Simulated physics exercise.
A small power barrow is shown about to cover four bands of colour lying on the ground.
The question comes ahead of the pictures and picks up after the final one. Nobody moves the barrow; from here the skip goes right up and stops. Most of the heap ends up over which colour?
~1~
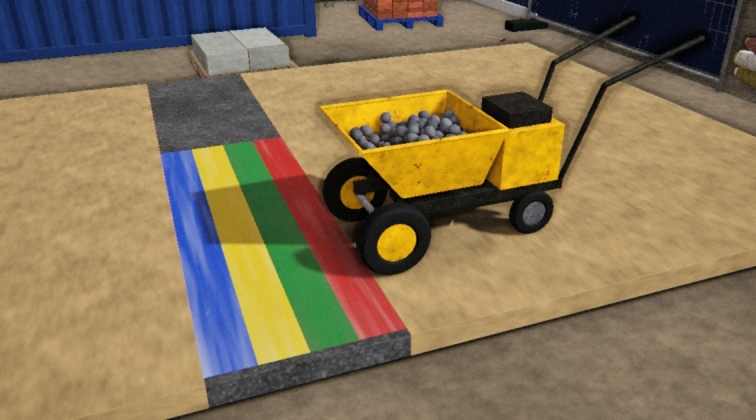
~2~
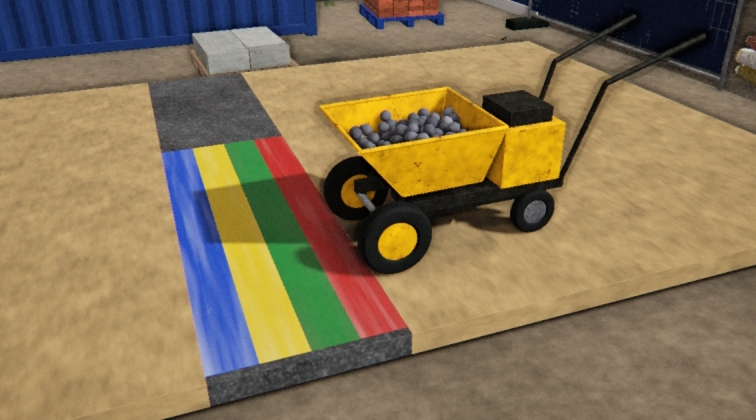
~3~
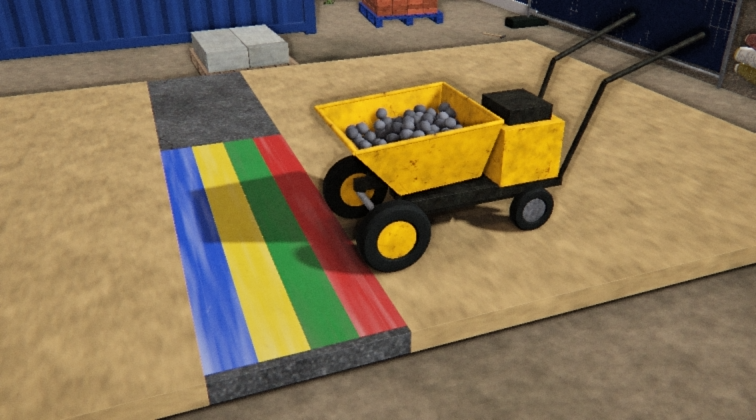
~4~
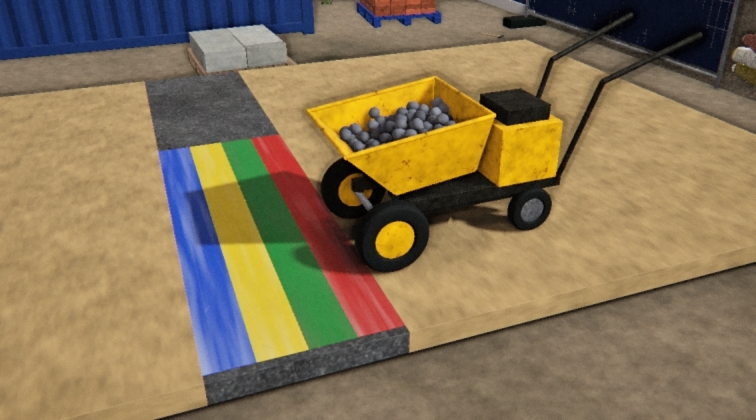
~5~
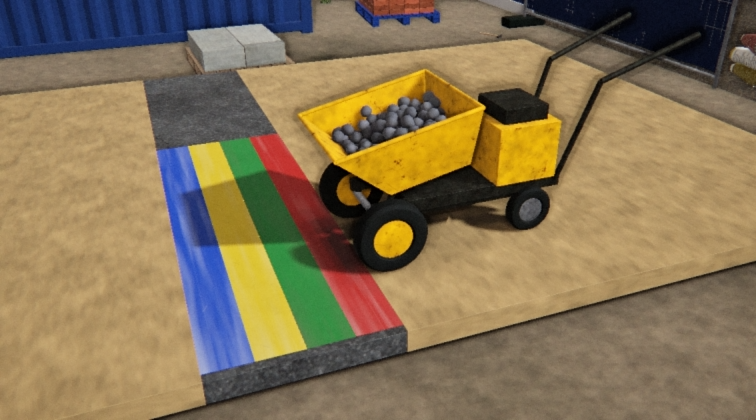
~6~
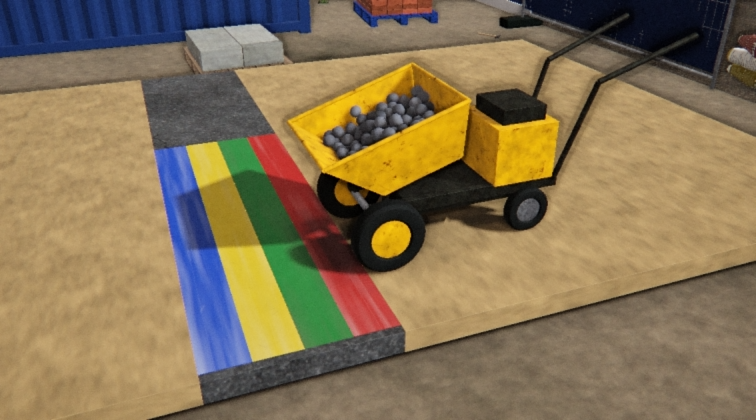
It ends up mostly over yellow.
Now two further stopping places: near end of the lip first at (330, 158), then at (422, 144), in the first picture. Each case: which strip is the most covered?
One by one: The blue strip and the strip in green.
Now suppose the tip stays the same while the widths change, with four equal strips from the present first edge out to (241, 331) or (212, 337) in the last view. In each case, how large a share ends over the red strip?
Shares: About 0 per cent; about 0 per cent.
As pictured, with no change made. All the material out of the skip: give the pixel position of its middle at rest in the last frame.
Once it all stops, the middle lies near (228, 264).
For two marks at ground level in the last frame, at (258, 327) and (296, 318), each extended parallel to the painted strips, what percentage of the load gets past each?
Roughly 40 and 70 percent.
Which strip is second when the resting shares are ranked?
The answer is the strip in blue.
Soon, skip tipped steeply; all in the skip.
A while on, skip tipped right over; about two thirds in the skip; a stray few over the green strip; about a quarter over the yellow strip; a small part over the blue strip.
Towards the end, skip tipped right over; about a third in the skip; a stray few over the green strip; about a third over the yellow strip; about a quarter over the blue strip; a small part off the paint.
Finally, skip tipped right over; about a third in the skip; none over the red strip; a stray few over the green strip; about a third over the yellow strip; about a quarter over the blue strip; a small part off the paint.
